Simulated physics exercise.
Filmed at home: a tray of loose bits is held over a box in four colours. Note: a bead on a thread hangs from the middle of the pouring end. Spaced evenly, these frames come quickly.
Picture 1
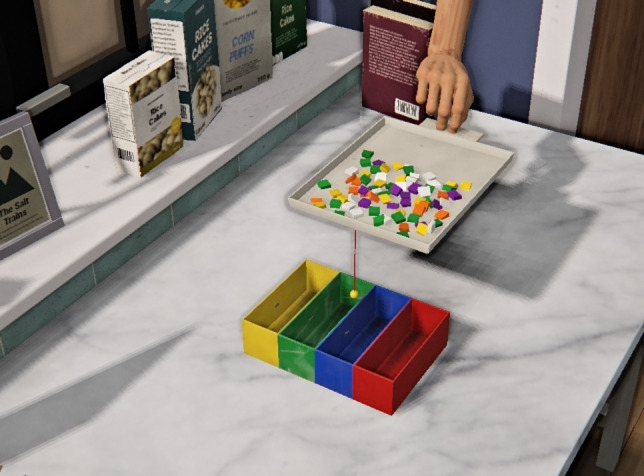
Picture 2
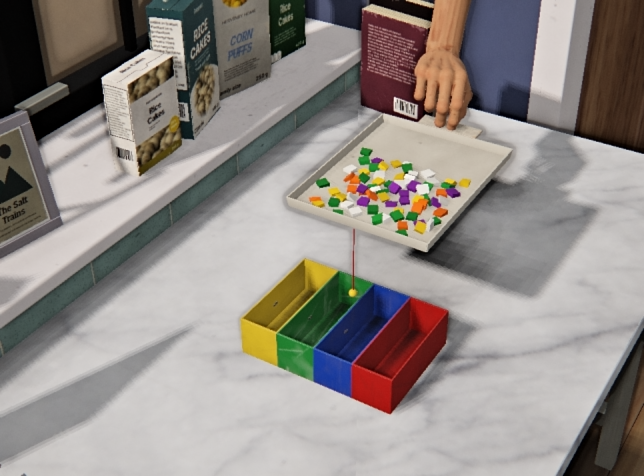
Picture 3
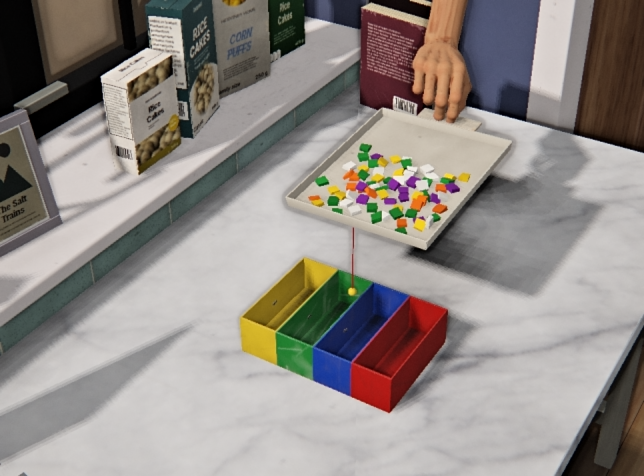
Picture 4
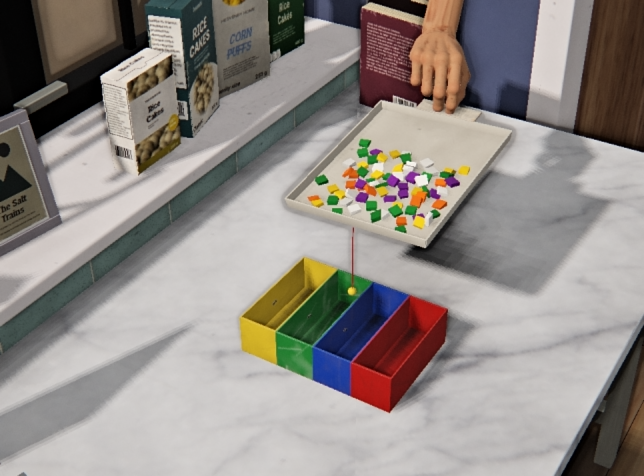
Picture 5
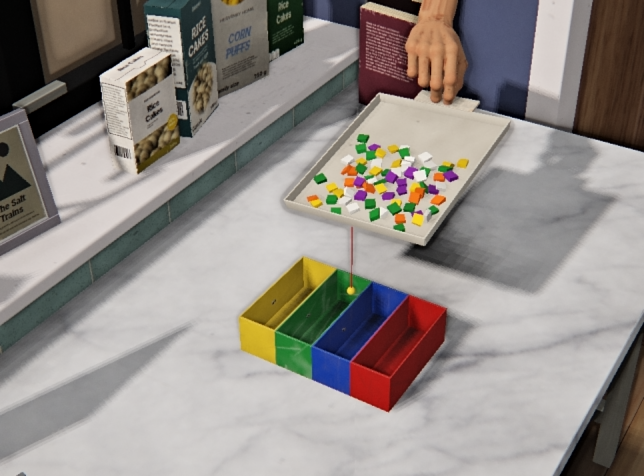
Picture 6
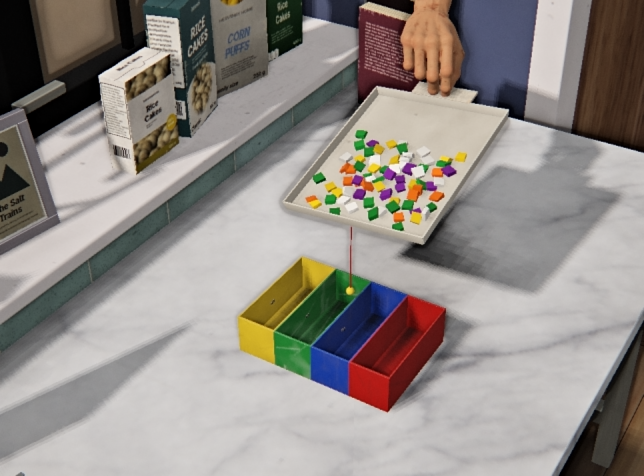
To begin with, a wooden-looking hand holds a pale tray of colourful mosaic tiles level above a box with yellow, green, blue and red cells, a bead hanging from its edge. The hand then gradually tilts the tray slightly, its near-left corner lowest, while the box stays still.
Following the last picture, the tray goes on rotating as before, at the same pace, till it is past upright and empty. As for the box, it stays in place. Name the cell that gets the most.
Yellow.
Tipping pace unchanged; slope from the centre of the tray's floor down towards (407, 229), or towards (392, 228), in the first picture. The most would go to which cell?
The red cell first, the red cell second.
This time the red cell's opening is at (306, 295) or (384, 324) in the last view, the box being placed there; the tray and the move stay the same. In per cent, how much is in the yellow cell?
Trial 1 near 0 percent, trial 2 near 20 percent.
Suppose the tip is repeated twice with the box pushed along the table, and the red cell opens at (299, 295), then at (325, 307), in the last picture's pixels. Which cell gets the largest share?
The red cell first, the blue one second.
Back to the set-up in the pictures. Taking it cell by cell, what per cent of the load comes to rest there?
The yellow cell holds about 50 %, the green cell about 30 %, the blue cell about 10 % and the red cell about 0 %.
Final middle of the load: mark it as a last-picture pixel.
The centre ends up roughly at (294, 330).
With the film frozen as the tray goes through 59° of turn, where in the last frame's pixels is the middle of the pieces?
Roughly (337, 191).
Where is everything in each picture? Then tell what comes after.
In the first frame, corners of the pouring end (290, 198) and (428, 244), level; middle of the load (396, 191), mosaic tiles; bead on its thread (354, 294); yellow cell (261, 340); green cell (297, 355); blue cell (334, 371); red cell (373, 387).
In the second frame, corners of the pouring end (289, 197) and (427, 243), level; middle of the load (395, 189).
In the third frame, corners of the pouring end (288, 197) and (426, 240), tipped barely, lowest at the left corner; middle of the load (394, 185).
In the fourth frame, corners of the pouring end (287, 198) and (425, 239), tipped a little, lowest at the left corner; middle of the load (393, 181).
In the fifth frame, corners of the pouring end (286, 199) and (424, 237), tipped a little, lowest at the left corner; middle of the load (392, 178).
In the sixth frame, corners of the pouring end (285, 201) and (422, 236), tipped a little, lowest at the left corner; middle of the load (390, 175); yellow cell (257, 337); green cell (293, 352); blue cell (330, 368); red cell (369, 384).
Just after the last frame, tray tipped steeply; every one on the tray.
A moment on, tray tipped right over; the larger part on the tray; about a tenth in the yellow cell; just a few in the green cell; about a tenth falling or outside the box.
Further on, tray tipped past a quarter turn; roughly half in the yellow cell; roughly a third in the green cell; about a tenth in the blue cell; about a tenth falling or outside the box.
When it is over, tray tipped past a quarter turn; roughly half in the yellow cell; roughly a third in the green cell; about a tenth in the blue cell; not one in the red cell; about a tenth outside the box.
